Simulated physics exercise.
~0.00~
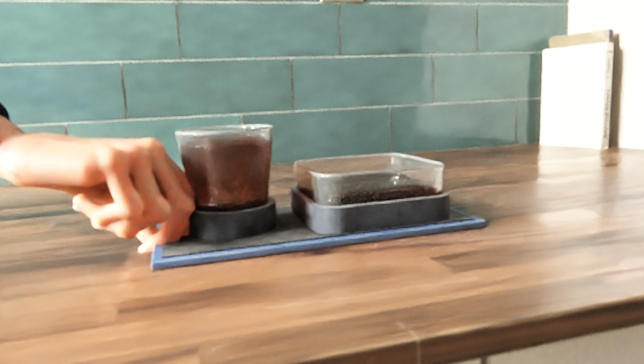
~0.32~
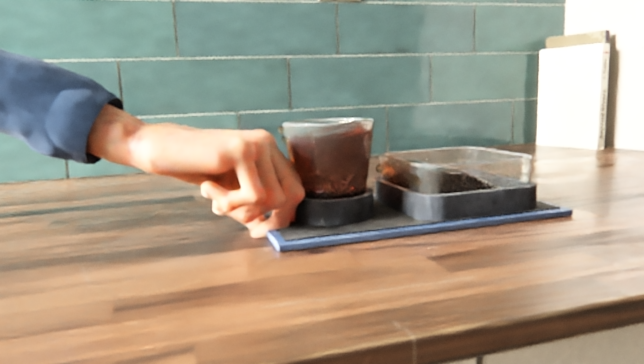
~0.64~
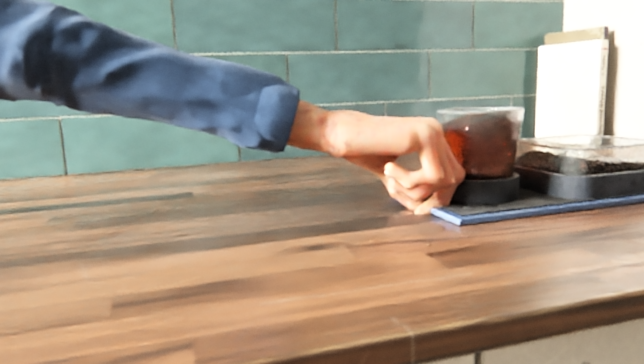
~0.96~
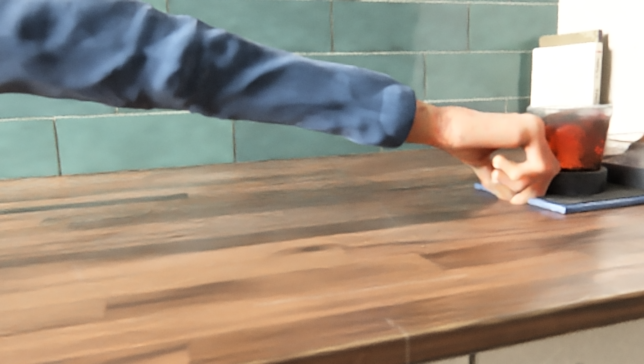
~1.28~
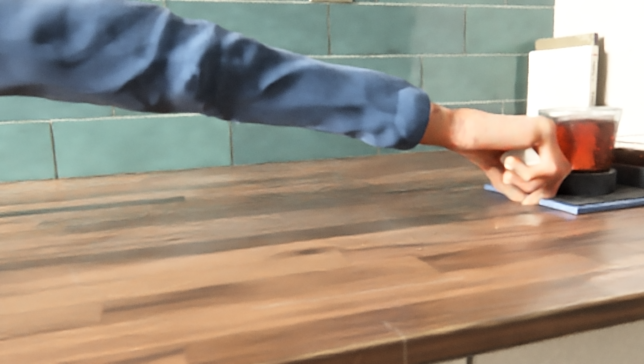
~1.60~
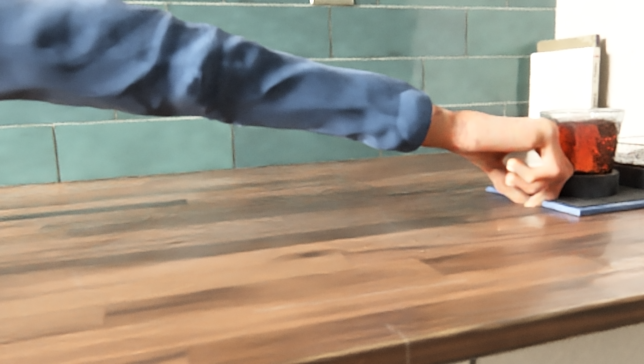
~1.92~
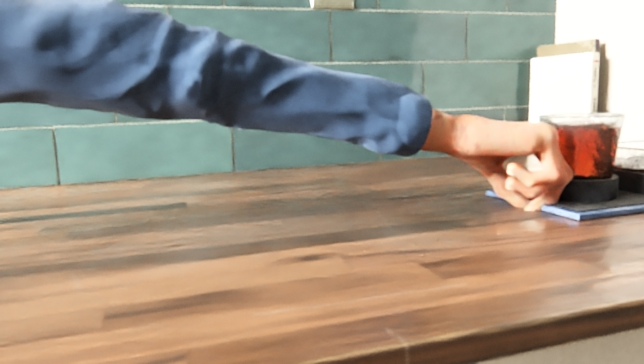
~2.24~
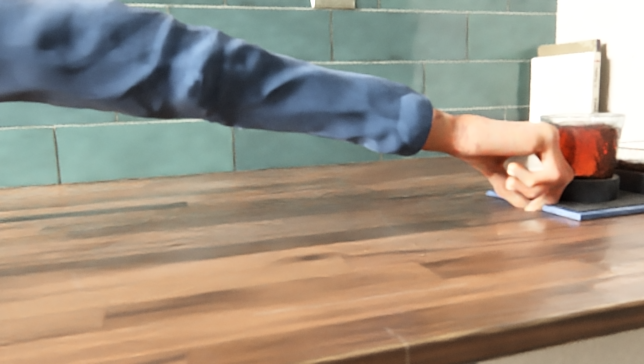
A hand pushing a tray with a glass and a clear box of dark contents rightward along a wooden counter, then stopping.
